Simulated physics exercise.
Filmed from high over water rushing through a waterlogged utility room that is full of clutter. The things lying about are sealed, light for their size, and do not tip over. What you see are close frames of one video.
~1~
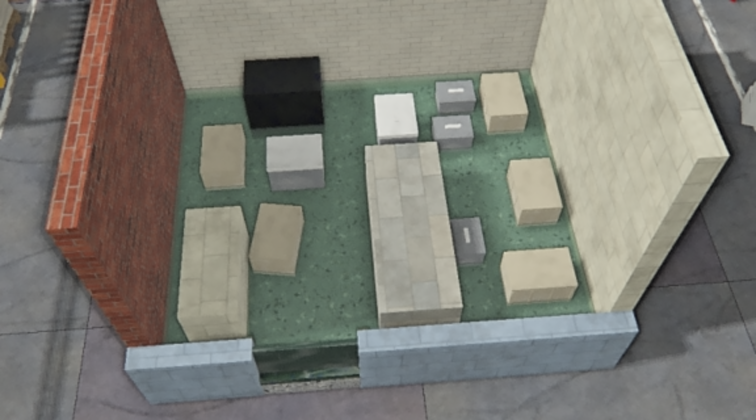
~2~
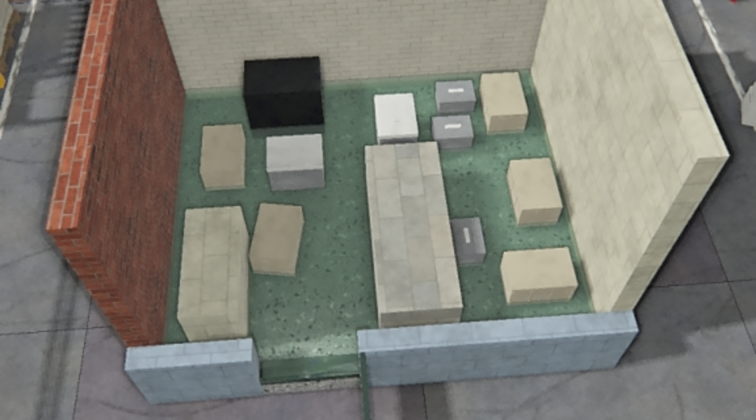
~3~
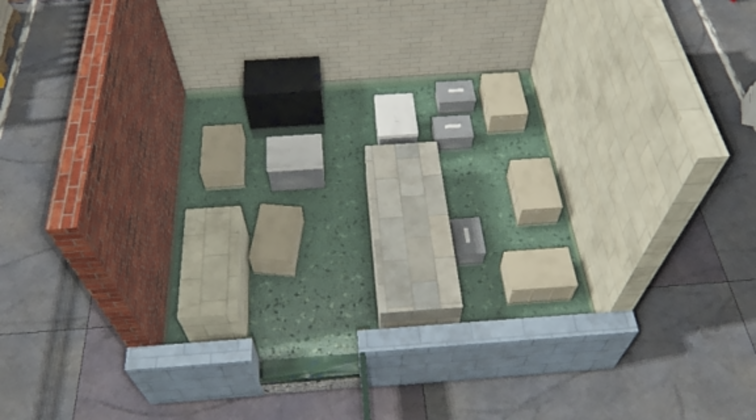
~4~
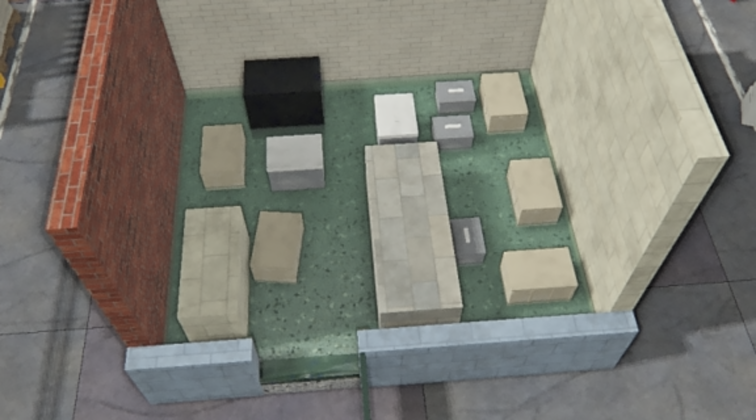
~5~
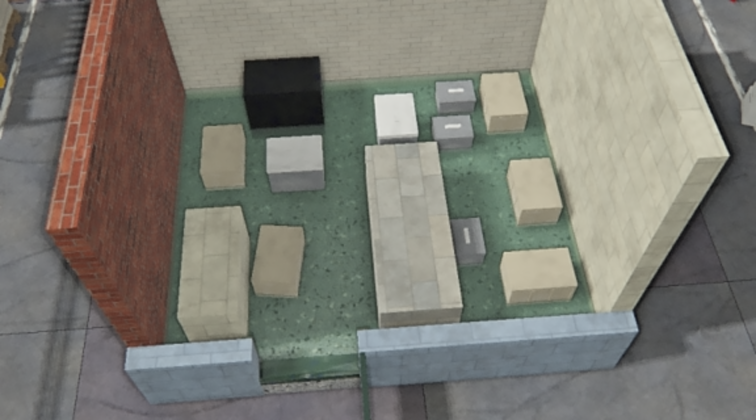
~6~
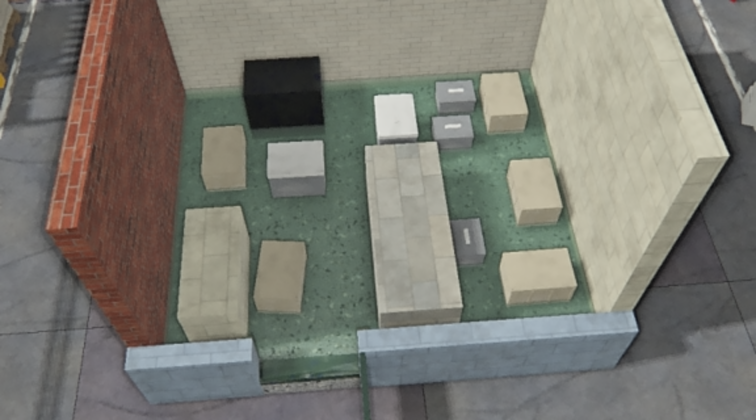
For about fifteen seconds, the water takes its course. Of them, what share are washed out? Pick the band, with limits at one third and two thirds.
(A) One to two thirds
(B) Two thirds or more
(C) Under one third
Answer: A.
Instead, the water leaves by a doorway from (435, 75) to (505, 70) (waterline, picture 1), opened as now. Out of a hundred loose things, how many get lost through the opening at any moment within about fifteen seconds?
50 per cent or so.
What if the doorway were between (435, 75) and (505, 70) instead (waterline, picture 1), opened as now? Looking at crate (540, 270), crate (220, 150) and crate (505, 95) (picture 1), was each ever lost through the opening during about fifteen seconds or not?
Looking at them in turn, number one is held back, number two is held back, and number three is flushed away.
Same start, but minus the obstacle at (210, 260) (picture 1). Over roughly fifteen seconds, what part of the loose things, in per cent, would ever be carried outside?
About 40 per cent.
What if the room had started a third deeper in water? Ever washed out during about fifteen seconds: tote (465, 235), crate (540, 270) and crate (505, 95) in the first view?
Sequence: Not removed / not removed / not removed.
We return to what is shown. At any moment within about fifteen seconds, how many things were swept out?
That comes out at 4.
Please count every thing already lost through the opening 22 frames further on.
The count is 3.
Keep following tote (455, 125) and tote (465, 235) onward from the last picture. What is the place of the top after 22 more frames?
Tops end up close to (339, 211) and (457, 197) respectively.
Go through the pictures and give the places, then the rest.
The first picture shows a crate at (276, 231), afloat; a chest at (294, 151), afloat; 0 of 10 have shifted.
The second picture shows a crate at (276, 231), afloat; a chest at (294, 151) floats; 0 of 10 have shifted.
The third picture shows a crate at (276, 232) floats; a chest at (294, 151), afloat; 0 of 10 have shifted.
The fourth picture shows a crate at (276, 239) floats, close to its start; a chest at (294, 151) floats; 1 of 10 have shifted.
The fifth picture shows a crate at (277, 253) floats, close to its start; a chest at (294, 152), afloat; 1 of 10 have shifted.
The sixth picture shows a crate at (280, 269), afloat, a stride from its start; a chest at (295, 158) floats, close to its start; 2 of 10 have shifted.
A moment on, 0 of 10 are out; 10 afloat.
Next, 2 of 10 are out; 8 afloat.
Later, 3 of 10 are out; 7 afloat.
In the end, 4 of 10 are out; 6 afloat.
